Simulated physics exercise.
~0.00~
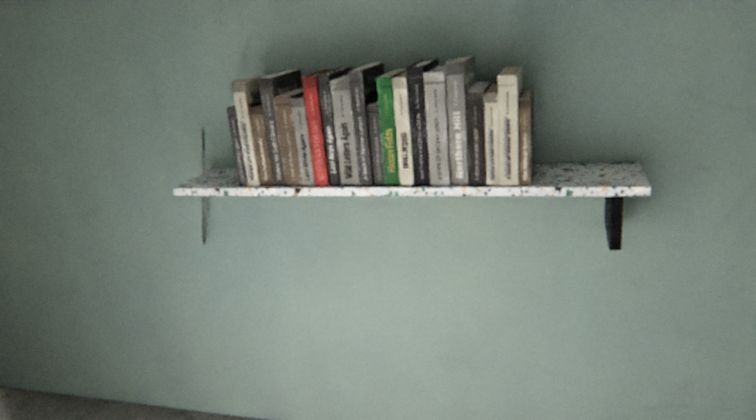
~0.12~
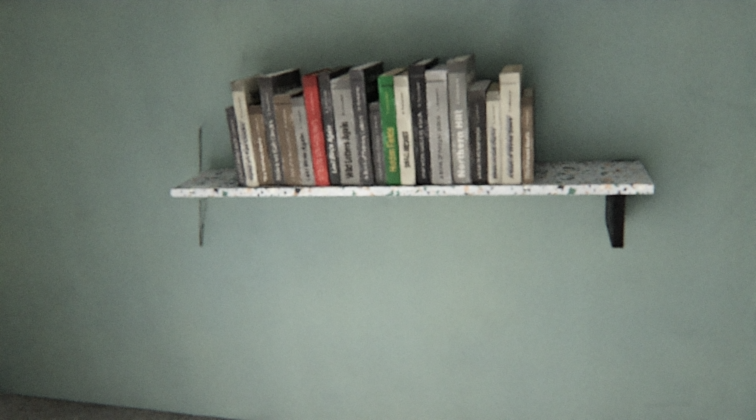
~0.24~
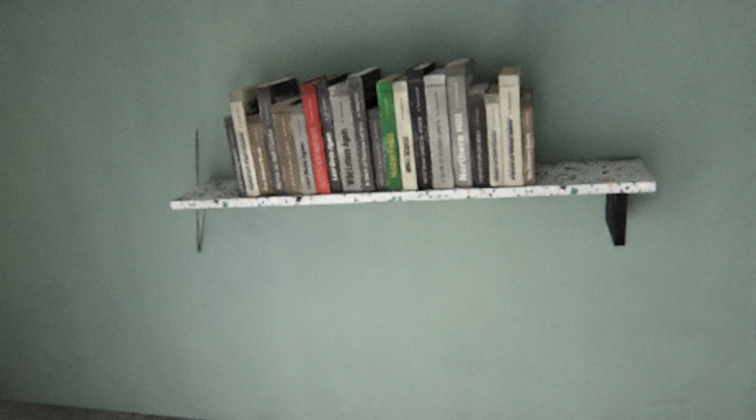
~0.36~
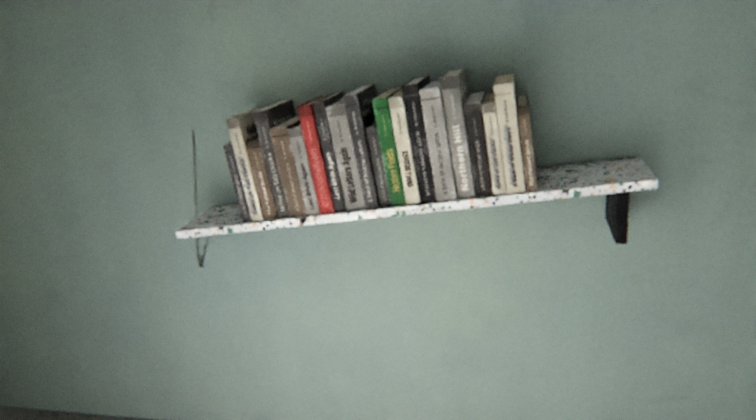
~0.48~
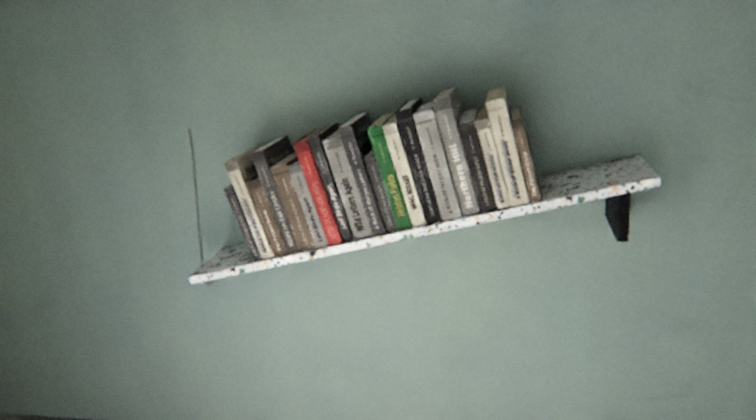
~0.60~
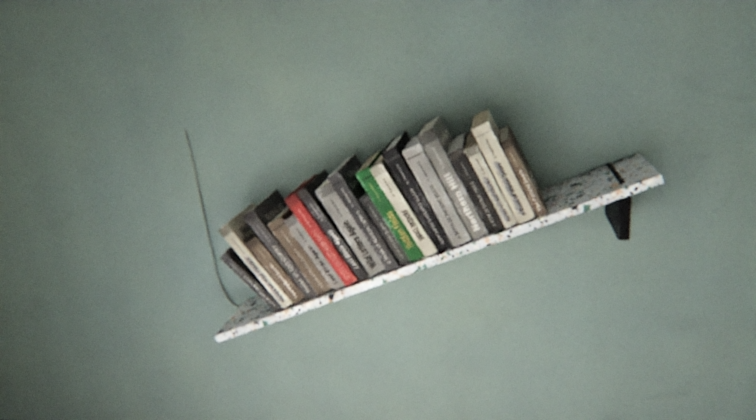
A white shelf speckled with dark flecks is fixed to a plain grey-green wall, seen from the front and slightly below. A row of upright books, mostly grey, black and cream, stands on it, with a red one left of centre and a green one near the middle. The shelf's left end sinks slowly, then faster, pivoting about the dark right bracket, and the books tilt leftward with it as the camera shifts very slightly.
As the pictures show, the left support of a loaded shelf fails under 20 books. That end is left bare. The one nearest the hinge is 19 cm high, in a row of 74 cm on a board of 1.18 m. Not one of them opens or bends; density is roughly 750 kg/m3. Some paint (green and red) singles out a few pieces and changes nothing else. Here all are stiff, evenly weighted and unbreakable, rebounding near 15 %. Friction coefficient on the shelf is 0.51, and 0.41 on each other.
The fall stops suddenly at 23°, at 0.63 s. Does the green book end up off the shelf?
No, it stays on.
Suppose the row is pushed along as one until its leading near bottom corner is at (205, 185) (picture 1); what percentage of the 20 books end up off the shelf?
That gives 60 per cent.
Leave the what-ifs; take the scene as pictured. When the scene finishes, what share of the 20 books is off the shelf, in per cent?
Estimate: Close to 45%.
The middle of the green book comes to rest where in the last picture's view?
It ends up at about (305, 270) in the last picture.
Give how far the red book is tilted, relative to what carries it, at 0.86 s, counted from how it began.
Measured against how it began, the tilt is near 40 degrees.
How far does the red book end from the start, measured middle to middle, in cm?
The red one ends about 100 cm from its start.
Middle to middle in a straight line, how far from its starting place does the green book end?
Around 50 cm, start to finish.
After 0.68 s, none of the 20 books off the shelf, 20 disturbed; green book leaning 22°; red book leaning 25°.
After 0.86 s, 1 of the 20 books off the shelf; green book leaning 42°; red book leaning 42°.
After 1.18 s, 4 of the 20 books off the shelf; green book on its side; red book on its side.
After 1.72 s, 9 of the 20 books off the shelf; green book on its side; red book on its side.
By the end (2.3 s), 9 of the 20 books off the shelf; green book on its side; red book on its side. As the last picture would show them, middles, green book near (306, 270), red book near (212, 412).
